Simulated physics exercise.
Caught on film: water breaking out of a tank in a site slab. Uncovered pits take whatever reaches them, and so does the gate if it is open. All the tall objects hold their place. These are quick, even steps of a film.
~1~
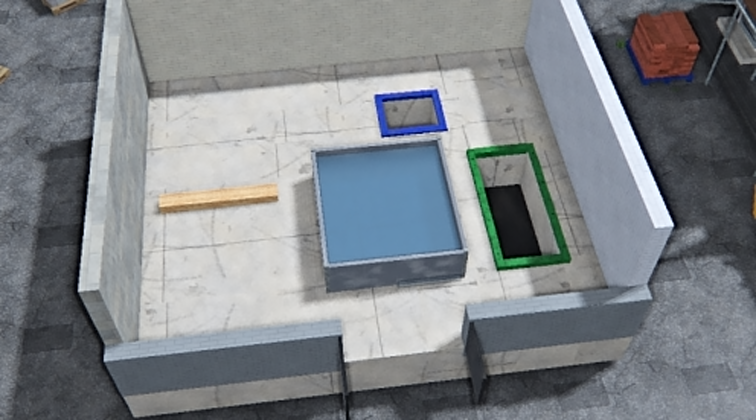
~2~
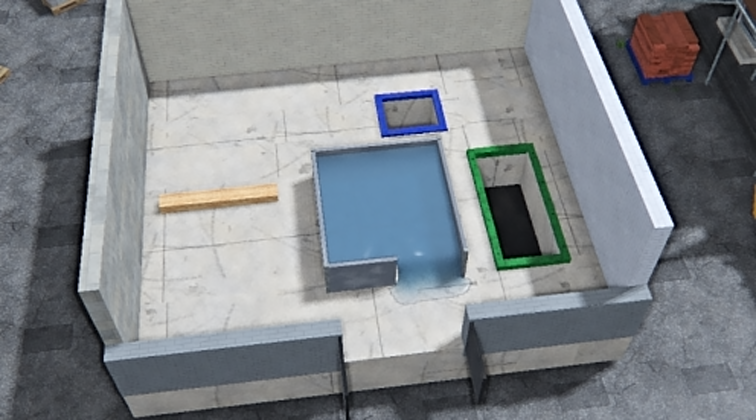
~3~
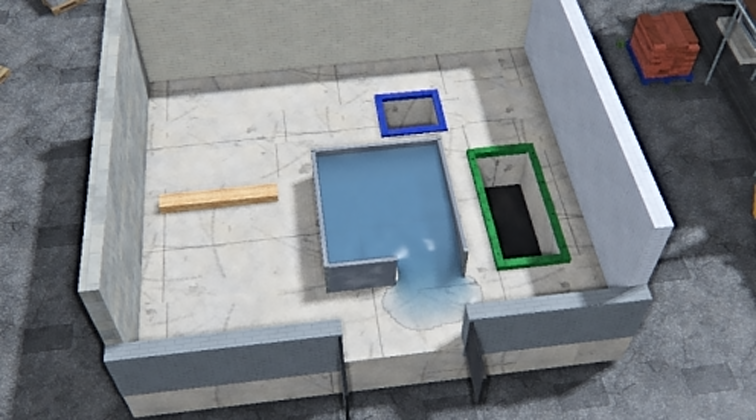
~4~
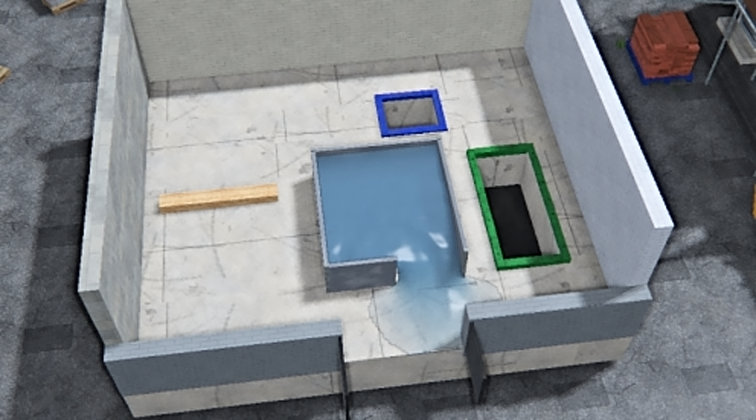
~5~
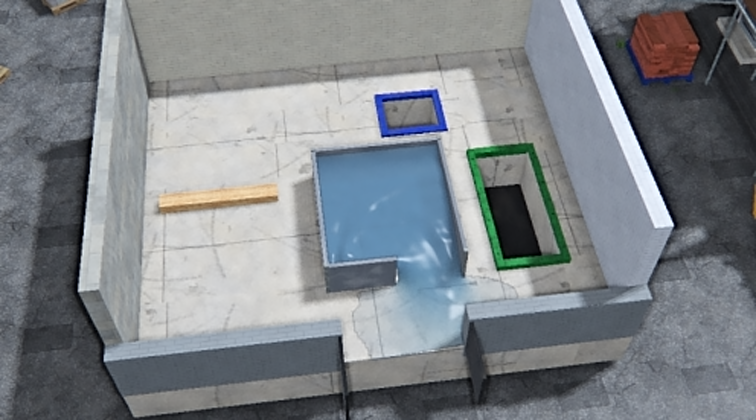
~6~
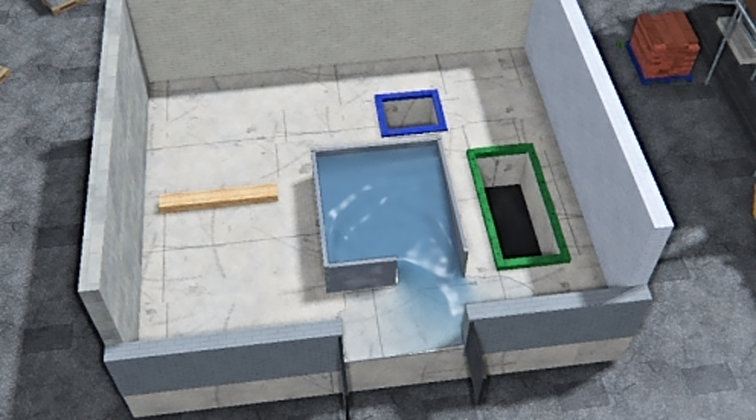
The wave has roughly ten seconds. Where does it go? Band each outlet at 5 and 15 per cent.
One by one: The gate takes above 15 %; the blue pit takes not even 5 %; the green pit takes not even 5 %.
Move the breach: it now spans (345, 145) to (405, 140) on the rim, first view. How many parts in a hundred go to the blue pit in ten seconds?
Per cent: Blue 20.
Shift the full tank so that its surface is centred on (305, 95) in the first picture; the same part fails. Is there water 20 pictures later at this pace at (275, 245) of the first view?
At that place: Wet.
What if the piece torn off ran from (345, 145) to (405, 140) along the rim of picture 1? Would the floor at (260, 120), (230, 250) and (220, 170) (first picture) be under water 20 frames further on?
As listed: Wet, clear, dry.
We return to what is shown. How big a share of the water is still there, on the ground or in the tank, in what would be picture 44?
About 56 per cent.
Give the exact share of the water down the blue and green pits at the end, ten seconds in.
Near 0 and 2 in a hundred.
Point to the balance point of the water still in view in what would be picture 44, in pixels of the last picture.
Near (438, 224).
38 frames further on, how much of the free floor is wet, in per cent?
Some 25 per cent.
A moment on, water covers 10 % of the floor; the gate 10 %, the blue pit 0 %, the green pit 0 %.
Next, water covers 10 % of the floor; the gate 19 %, the blue pit 0 %, the green pit 0 %.
Then, water covers 15 % of the floor; the gate 30 %, the blue pit 0 %, the green pit 0 %.
Later, water covers 25 % of the floor; the gate 43 %, the blue pit 0 %, the green pit 1 %.
In the end, water covers 45 % of the floor; the gate 55 %, the blue pit 0 %, the green pit 1 %.
